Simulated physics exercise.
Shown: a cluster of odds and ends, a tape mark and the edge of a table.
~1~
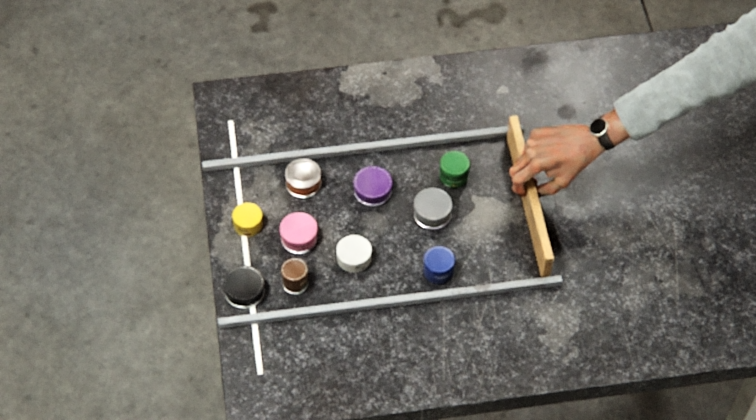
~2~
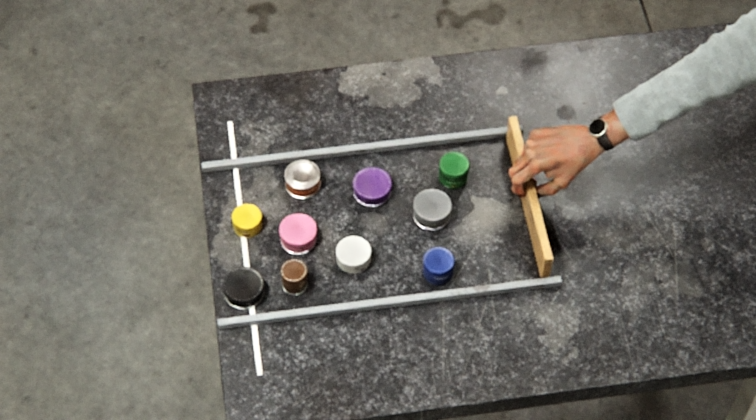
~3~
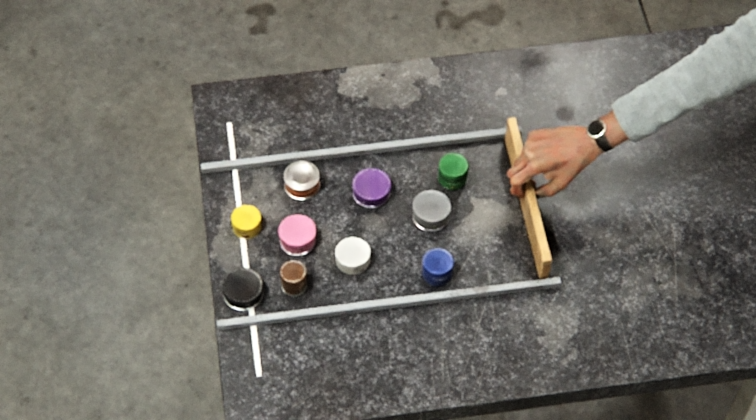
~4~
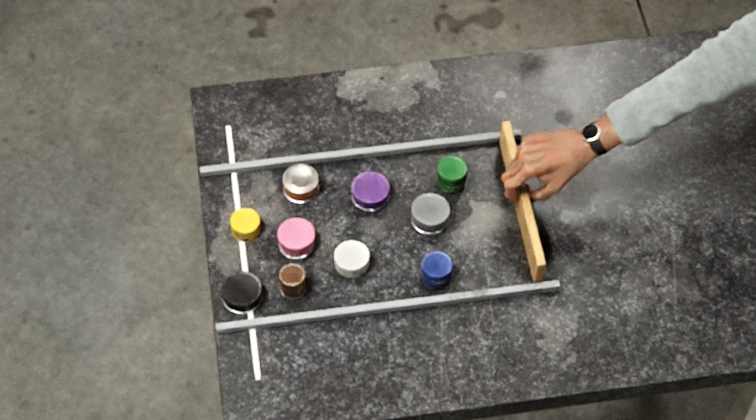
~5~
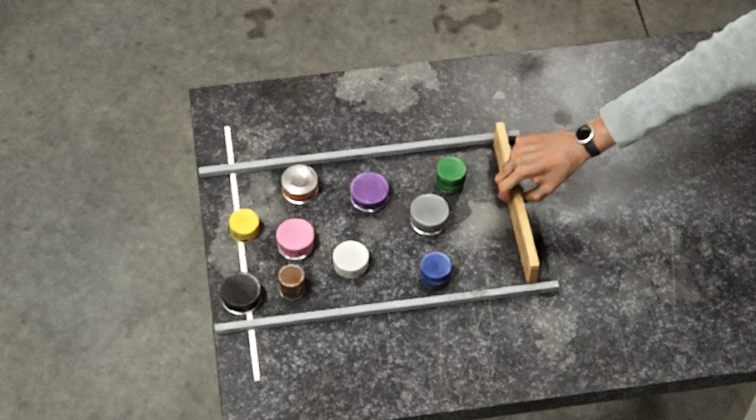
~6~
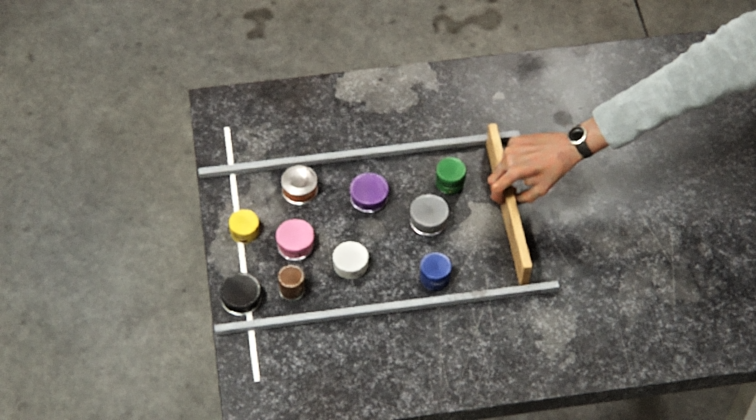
A hand wearing a dark watch slides a wooden board slightly left between two grey rails on a speckled tabletop, while the small coloured pots and tubs between the board and a white tape line stay in their arrangement.
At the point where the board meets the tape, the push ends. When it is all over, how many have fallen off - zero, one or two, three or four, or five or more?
I predict the table will shed at least five pieces.
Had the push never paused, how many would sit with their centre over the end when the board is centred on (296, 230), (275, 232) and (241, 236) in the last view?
0, 2 and 5.
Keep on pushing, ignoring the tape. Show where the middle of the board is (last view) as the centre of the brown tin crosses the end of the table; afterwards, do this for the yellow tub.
About (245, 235), and about (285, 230) for the other.
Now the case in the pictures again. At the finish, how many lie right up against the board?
At rest, 5 are in contact.
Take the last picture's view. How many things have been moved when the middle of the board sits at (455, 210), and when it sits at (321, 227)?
Up to then 1, and up to the other point 9.
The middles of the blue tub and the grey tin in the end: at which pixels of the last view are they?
The first near (233, 304), the second near (222, 246).
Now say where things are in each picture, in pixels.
Black pot (244, 287); yellow tub (248, 220); brown tin (295, 276); board (529, 195); tape (245, 240), in the first frame.
Yellow tub (247, 221); white tub (354, 255), in the second frame.
Brown tin (294, 279); green tub (453, 172), in the third frame.
Black pot (242, 292); pink tin (297, 238), in the fourth frame.
Yellow tub (244, 226); board (515, 202), in the fifth frame.
Black pot (241, 294); yellow tub (244, 227); brown tin (291, 283); board (508, 203); tape (241, 247), in the sixth frame.
Early on, none off yet; black pot at rest near (241, 294); yellow tub at rest near (244, 227); brown tin at rest near (291, 283).
Finally, the number that fall off is five or more; lost, purple pot, pink tin, brown tin, yellow tub and black pot.
